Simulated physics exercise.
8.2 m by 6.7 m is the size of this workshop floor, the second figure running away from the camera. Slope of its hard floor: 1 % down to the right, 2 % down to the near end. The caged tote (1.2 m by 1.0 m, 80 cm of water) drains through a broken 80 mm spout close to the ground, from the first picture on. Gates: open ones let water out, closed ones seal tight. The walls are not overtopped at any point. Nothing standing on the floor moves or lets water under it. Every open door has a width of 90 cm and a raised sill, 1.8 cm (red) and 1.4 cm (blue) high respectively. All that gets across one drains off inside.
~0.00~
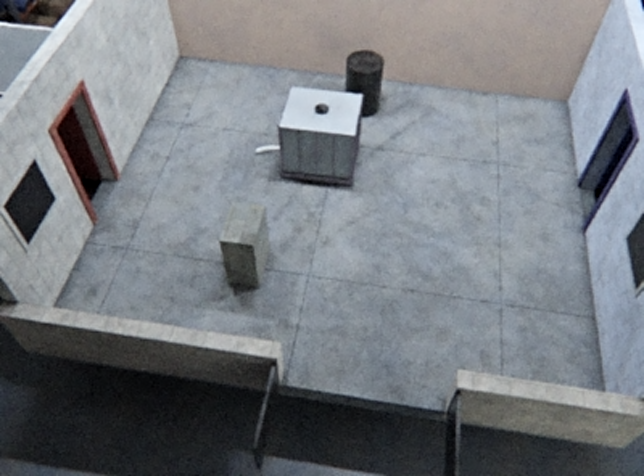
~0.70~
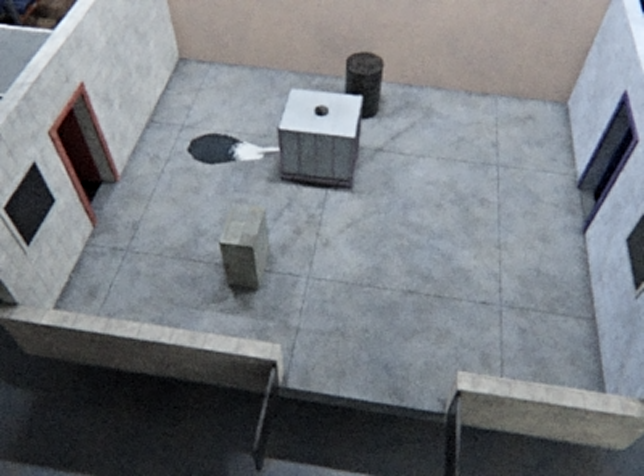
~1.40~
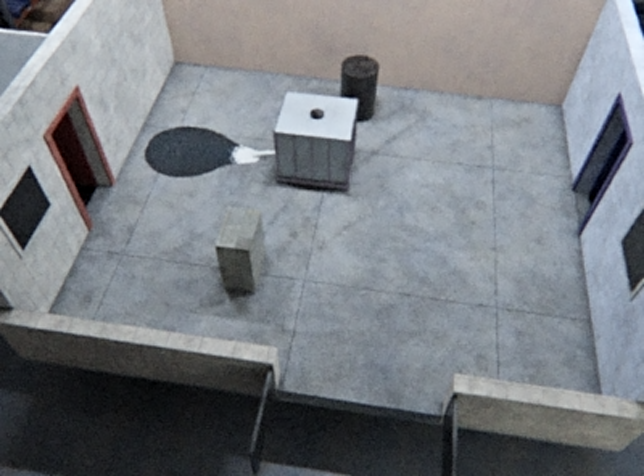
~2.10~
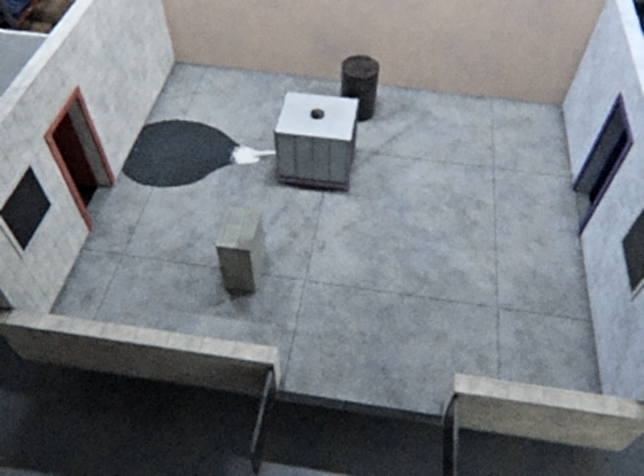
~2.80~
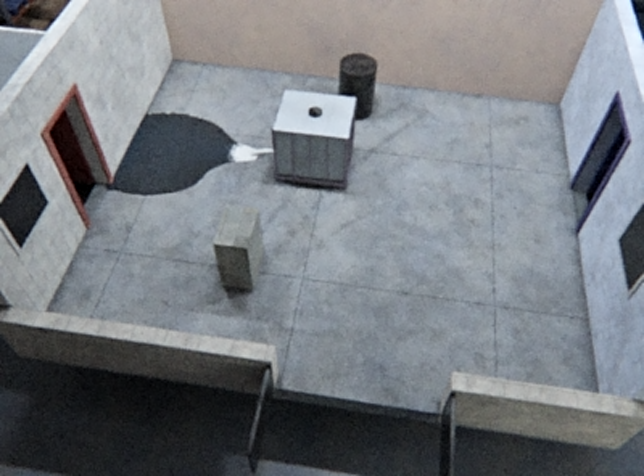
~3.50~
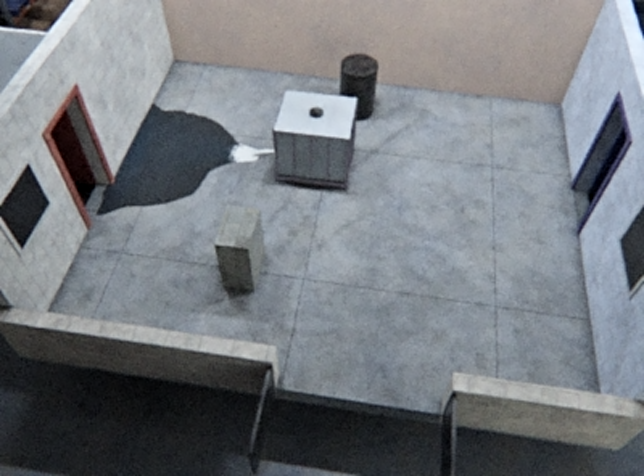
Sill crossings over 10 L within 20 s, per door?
Red door: Under; blue door: Under.
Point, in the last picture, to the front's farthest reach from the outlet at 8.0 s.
Near pixel (53, 325).
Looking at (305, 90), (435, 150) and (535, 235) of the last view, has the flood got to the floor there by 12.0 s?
Point 1: Unwetted; point 2: Unwetted; point 3: Unwetted.
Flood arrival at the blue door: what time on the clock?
Front at blue: Not within the 20 s.
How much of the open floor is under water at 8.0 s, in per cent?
20 %.
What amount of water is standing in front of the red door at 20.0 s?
Depth: Approx. 1.4 cm.
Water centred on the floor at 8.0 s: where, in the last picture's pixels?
The water is centred close to (154, 184).
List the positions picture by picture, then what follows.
In the first frame, the jet has just started at (273, 148); the ground is still dry.
In the second frame, the jet leaves at (273, 150); the sheet reaches (190, 149), 1.9 m away, and wets 0.7 m2.
In the third frame, from the spout at (269, 153) the water has spread over 1.7 m2; its tip is at (146, 152), and it is 1.1 cm deep on average.
In the fourth frame, from the spout at (269, 153) the water has spread over 2.6 m2; its tip is at (122, 169), and it is 1.1 cm deep on average.
In the fifth frame, from the spout at (267, 151) the water has spread over 3.1 m2; its tip is at (108, 188), and it is 1.1 cm deep on average.
In the sixth frame, the jet leaves at (268, 152); the sheet reaches (98, 212), 3.4 m away, and wets 3.6 m2.
After 5.0 s water covers 10 % of the floor and is deepest (4 cm) near (140, 148); red door 1.3 cm at the sill, 0 L in, blue door not reached.
After 8.0 s water covers 20 % of the floor and is deepest (4 cm) near (246, 154); red door 1.4 cm at the sill, 0 L in, blue door not reached.
After 12.0 s water covers 25 % of the floor and is deepest (4 cm) near (143, 141); red door 1.5 cm at the sill, 0 L in, blue door not reached.
After 16.0 s water covers 30 % of the floor and is deepest (4 cm) near (131, 146); red door 1.3 cm at the sill, 1 L in, blue door not reached.
After 20.0 s water covers 35 % of the floor and is deepest (3 cm) near (95, 343); red door 1.3 cm at the sill, 1 L in, blue door not reached.
